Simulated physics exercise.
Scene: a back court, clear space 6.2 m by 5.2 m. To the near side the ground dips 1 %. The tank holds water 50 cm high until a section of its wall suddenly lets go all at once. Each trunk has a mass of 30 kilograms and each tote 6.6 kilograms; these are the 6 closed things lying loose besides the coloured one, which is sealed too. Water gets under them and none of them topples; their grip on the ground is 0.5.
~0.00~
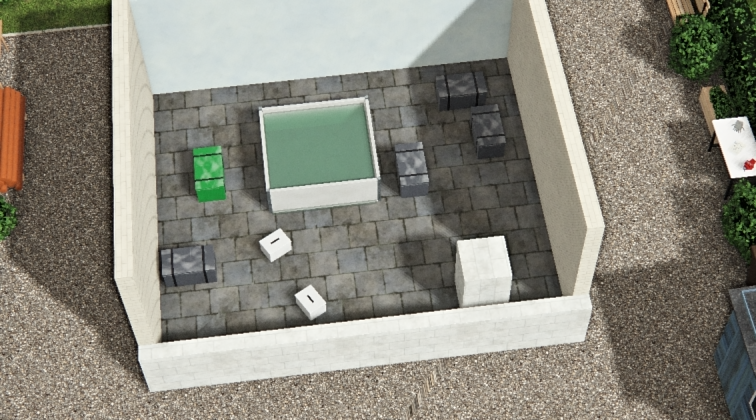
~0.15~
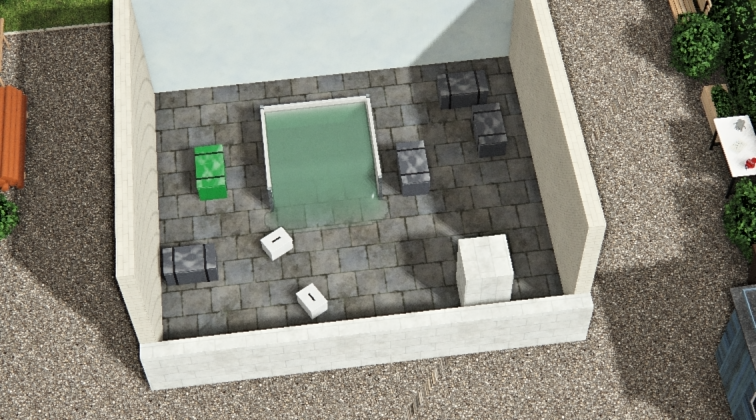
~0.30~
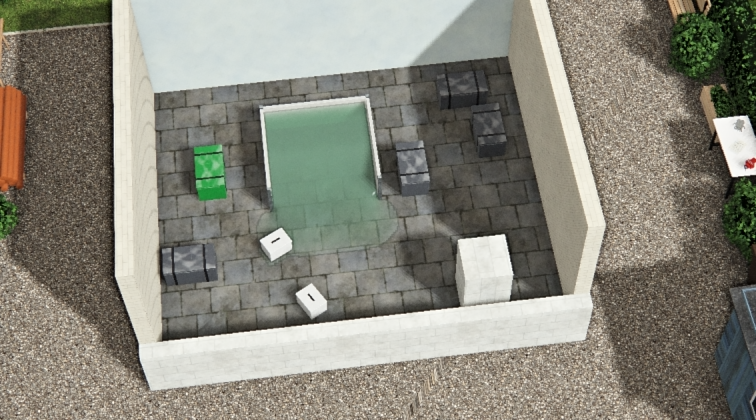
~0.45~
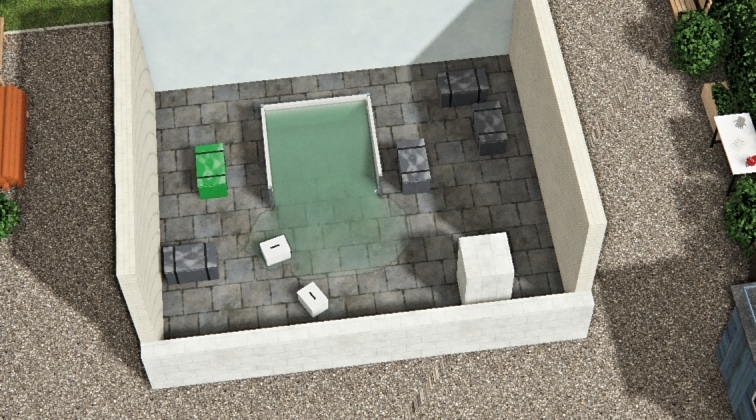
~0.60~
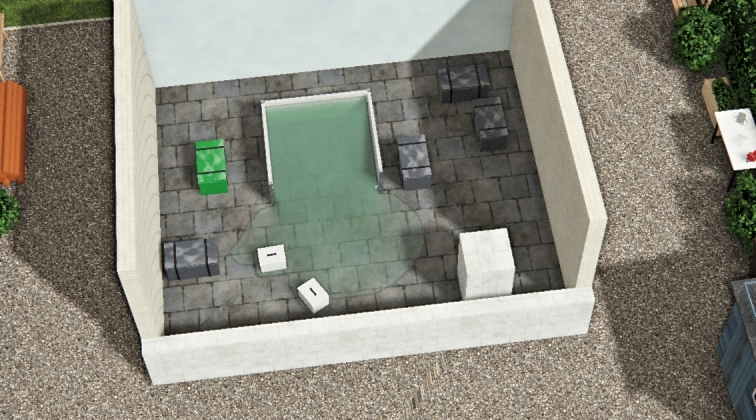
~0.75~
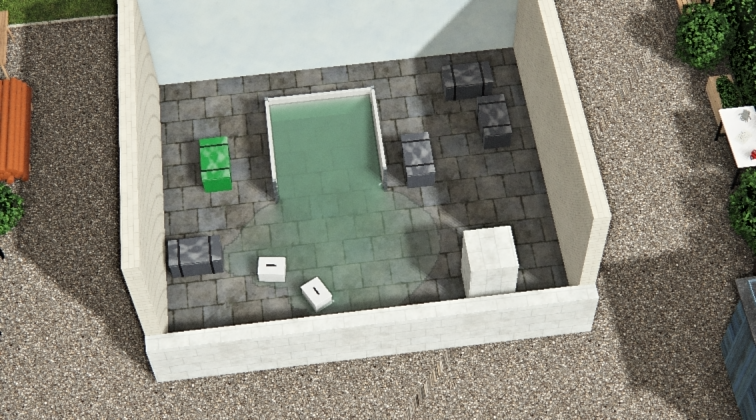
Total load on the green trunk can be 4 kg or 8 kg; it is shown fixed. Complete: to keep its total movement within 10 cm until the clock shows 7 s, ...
To keep it within that, no load offered will do.
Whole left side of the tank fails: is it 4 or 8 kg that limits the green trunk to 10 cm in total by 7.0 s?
In that case, both fall short.
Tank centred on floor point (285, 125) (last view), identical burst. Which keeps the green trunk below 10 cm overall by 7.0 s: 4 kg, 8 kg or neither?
For that case: Both fail.
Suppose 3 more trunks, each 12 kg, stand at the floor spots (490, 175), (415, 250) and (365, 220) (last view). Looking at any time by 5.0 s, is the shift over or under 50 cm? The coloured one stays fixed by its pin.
Order as listed: Inside the limit, outside the limit, outside the limit.
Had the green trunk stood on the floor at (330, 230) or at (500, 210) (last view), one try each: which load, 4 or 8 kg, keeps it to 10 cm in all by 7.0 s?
No option, then no option.
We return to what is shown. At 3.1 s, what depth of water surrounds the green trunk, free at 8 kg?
Close to 0 cm deep.
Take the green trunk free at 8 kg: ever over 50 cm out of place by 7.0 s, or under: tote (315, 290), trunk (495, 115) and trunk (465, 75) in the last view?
In sequence the three objects are farther, not as far and not as far.
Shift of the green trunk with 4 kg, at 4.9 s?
About 20 cm off its spot.
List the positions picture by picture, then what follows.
The green trunk at (208, 167), on the bottom; water covers 2.7 m2; 0 of 7 have shifted, in the first picture.
The green trunk at (210, 165) rests on the ground; 3.6 m2 under water; 0 of 7 have shifted, in the second picture.
The green trunk at (209, 166) rests on the ground; water covers 4.5 m2; 0 of 7 have shifted, in the third picture.
The green trunk at (210, 164) rests on the ground; water covers 5.5 m2; 1 of 7 have shifted, in the fourth picture.
The green trunk at (211, 160), on the bottom; 6.8 m2 under water; 1 of 7 have shifted, in the fifth picture.
The green trunk at (214, 157), on the bottom; 8.2 m2 under water; 1 of 7 have shifted, in the sixth picture.
After 1.4 s the green trunk would be 0 cm from its start with 4 kg and 0 cm from its start with 8 kg; 0 cm of water round it then.
After 3.1 s the green trunk would be 0 cm from its start with 4 kg and 0 cm from its start with 8 kg; 0 cm of water round it then.
After 4.9 s the green trunk would be 18 cm from its start with 4 kg and 15 cm from its start with 8 kg; 2 cm of water round it then.
After 7.0 s the green trunk would be 39 cm from its start with 4 kg and 26 cm from its start with 8 kg; 2 cm of water round it then.
